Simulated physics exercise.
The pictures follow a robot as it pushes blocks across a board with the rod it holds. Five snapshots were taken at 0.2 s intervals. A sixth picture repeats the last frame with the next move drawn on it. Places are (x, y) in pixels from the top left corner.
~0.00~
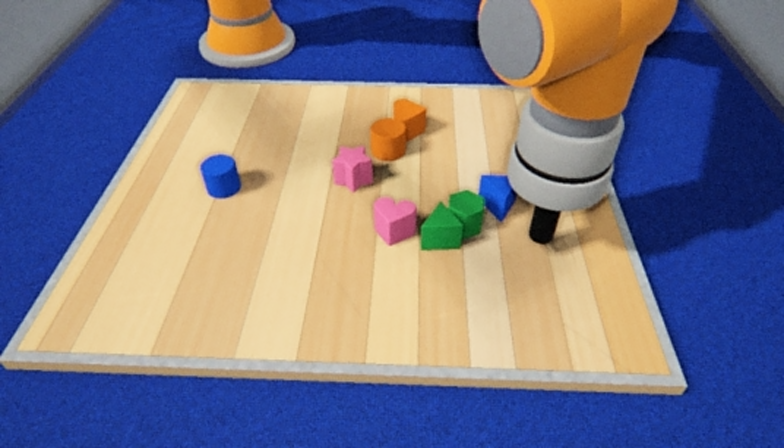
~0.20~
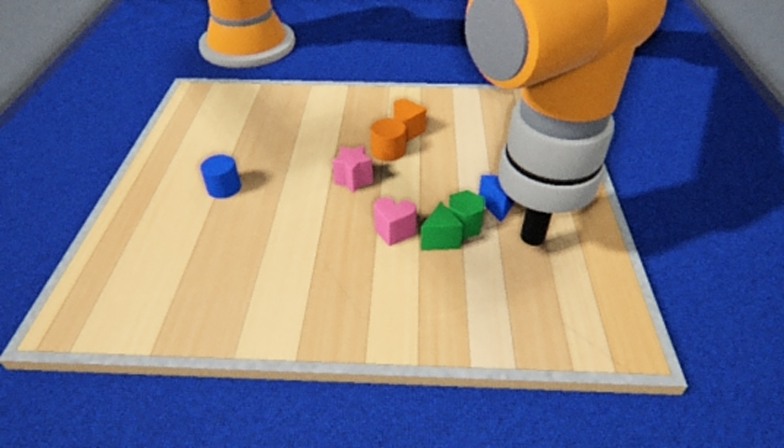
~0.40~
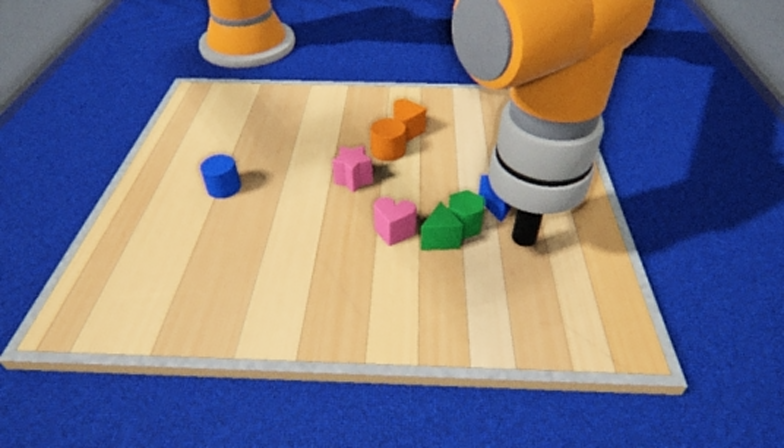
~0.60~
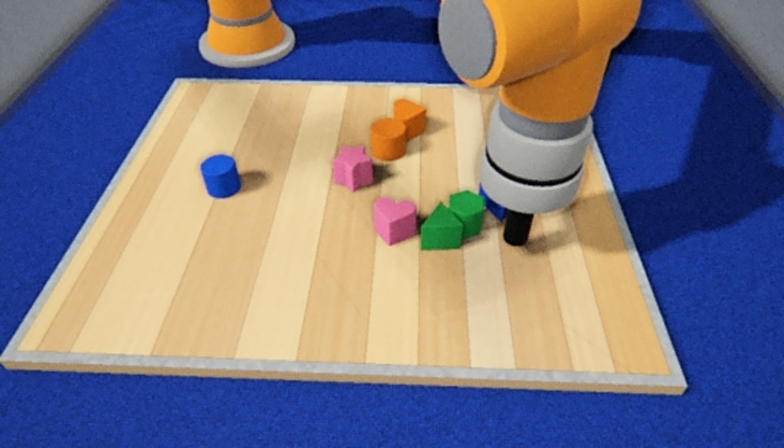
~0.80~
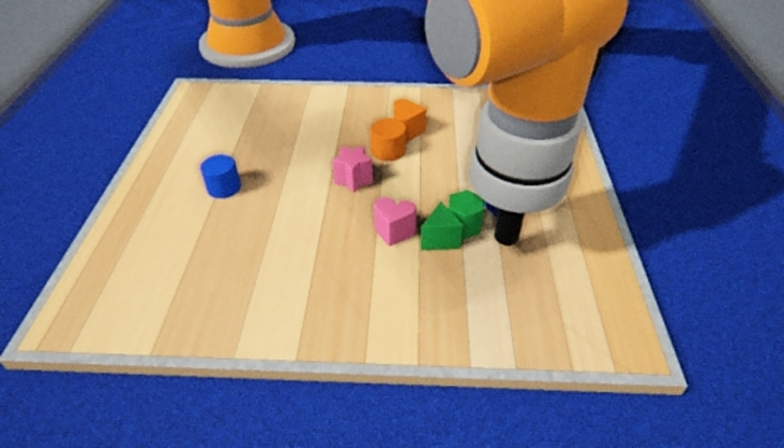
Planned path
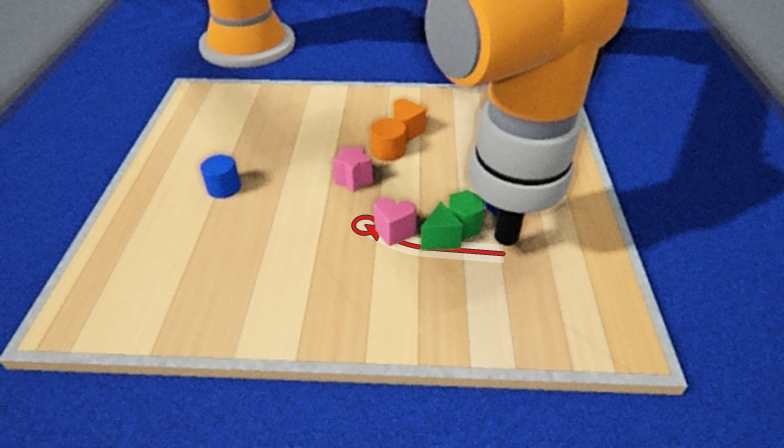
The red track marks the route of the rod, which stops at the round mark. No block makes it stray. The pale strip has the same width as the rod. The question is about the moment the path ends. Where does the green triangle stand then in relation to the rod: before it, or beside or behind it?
I expect it to be in front.
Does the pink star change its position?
I'd say yes.
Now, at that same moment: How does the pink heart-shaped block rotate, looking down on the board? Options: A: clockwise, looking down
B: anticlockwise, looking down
A - clockwise, looking down.
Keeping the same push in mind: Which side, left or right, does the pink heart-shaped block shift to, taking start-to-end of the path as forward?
It will end up to the right.
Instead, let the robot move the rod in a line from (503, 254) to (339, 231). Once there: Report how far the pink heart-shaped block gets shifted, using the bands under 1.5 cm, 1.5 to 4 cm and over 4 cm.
It will fall in the top band, over 4 cm.
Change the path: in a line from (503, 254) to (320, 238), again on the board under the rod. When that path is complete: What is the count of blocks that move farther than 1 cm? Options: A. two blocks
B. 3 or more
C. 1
It's A.
The drawn path runs from (503, 254) through (429, 248) to (365, 225).
The first path, step by step. One third of the way, rod (454, 235); pink heart-shaped block (391, 206); green triangle (426, 212), turned 20° clockwise.
Two thirds of the way, rod (405, 228); pink heart-shaped block (363, 190), turned 25° clockwise; green triangle (386, 206), turned 55° clockwise.
At the end, rod (365, 210); pink star (350, 150), turned 20° clockwise; pink heart-shaped block (343, 174), turned 35° clockwise; green triangle (345, 191), turned 65° clockwise; green hexagon not moved.
